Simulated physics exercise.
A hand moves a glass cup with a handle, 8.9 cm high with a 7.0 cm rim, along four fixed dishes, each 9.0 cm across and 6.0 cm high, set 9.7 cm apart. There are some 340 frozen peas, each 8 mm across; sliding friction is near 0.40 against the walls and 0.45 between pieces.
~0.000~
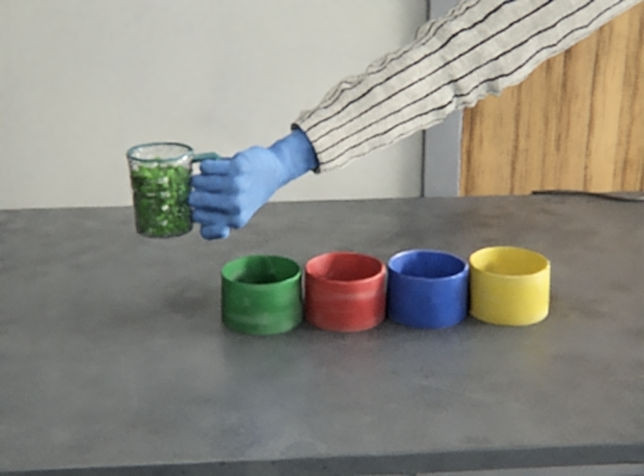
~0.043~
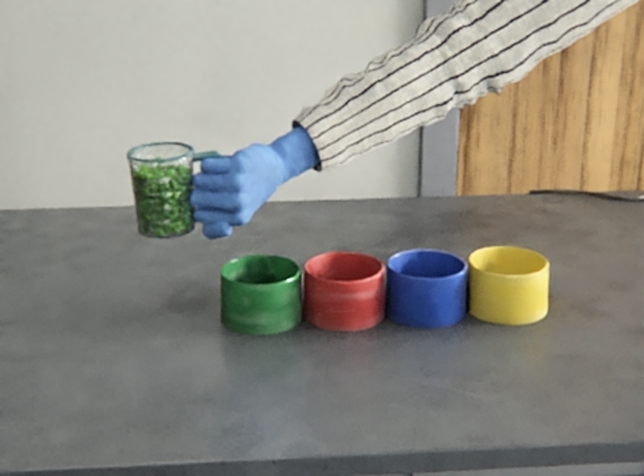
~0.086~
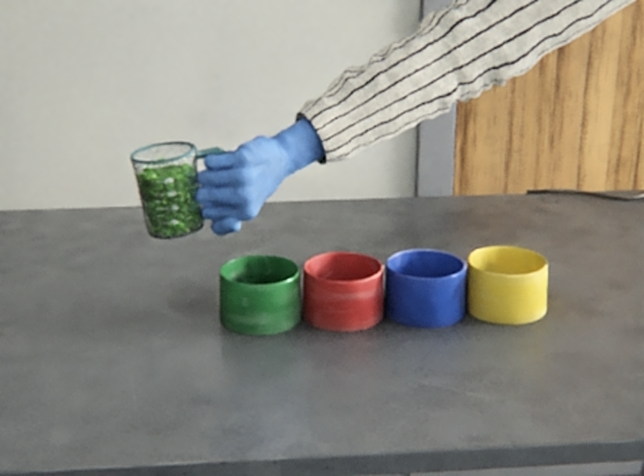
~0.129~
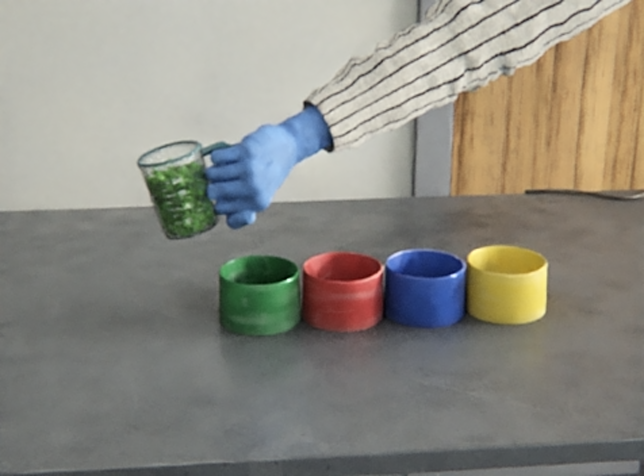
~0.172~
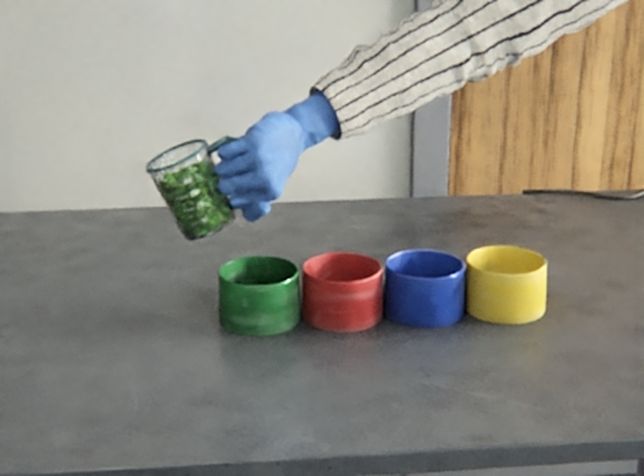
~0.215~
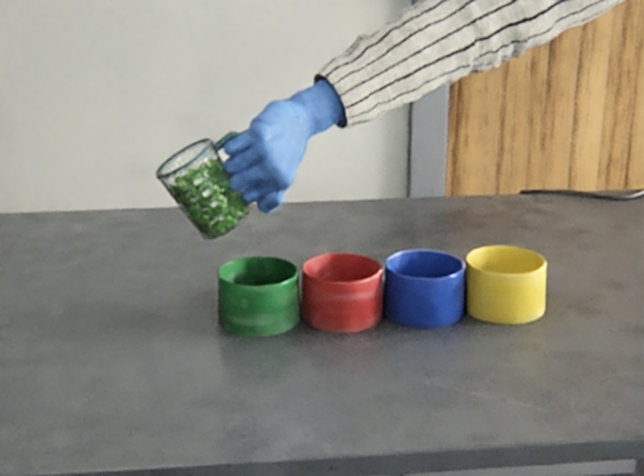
At the start, a blue-gloved hand holds a glass cup of green pieces upright by its handle, above a grey table with green, red, blue and yellow dishes in a row. The hand then shifts a little to the right while steadily tilting the cup leftward, the pieces still inside.
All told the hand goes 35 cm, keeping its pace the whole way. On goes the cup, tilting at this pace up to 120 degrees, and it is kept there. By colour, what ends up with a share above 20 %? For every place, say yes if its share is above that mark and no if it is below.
Red dish: Yes, blue dish: No, green dish: No, yellow dish: No, counter: No.
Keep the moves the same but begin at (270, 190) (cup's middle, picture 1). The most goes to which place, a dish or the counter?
Blue.
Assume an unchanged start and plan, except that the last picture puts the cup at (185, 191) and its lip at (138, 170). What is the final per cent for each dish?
You'd end up with red at 0, blue at 0, green at 90 and yellow at 0.
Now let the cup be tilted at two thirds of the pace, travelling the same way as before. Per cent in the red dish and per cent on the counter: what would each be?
Red 20; counter 0.
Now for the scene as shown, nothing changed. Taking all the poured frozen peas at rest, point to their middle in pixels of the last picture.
Resting centre estimate: Around (343, 302).
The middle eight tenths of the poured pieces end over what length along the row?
About 15 cm.
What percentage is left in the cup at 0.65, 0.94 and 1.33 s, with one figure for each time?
Around 85 per cent at the first moment, 15 at the second and 0 at the third.
Then, at 0.65 s, tilt 113 degrees; cup holds 85 %, green 10 %.
After 0.94 s, tilt 120 degrees; cup holds 15 %, red 65 %, green 10 %.
After 1.33 s, tilt 120 degrees; cup holds 0 %, red 70 %, blue 10 %, green 10 %.
In the end, at 1.7 s, red 70 %, blue 10 %, green 10 %, yellow 0 %, counter 5 %.
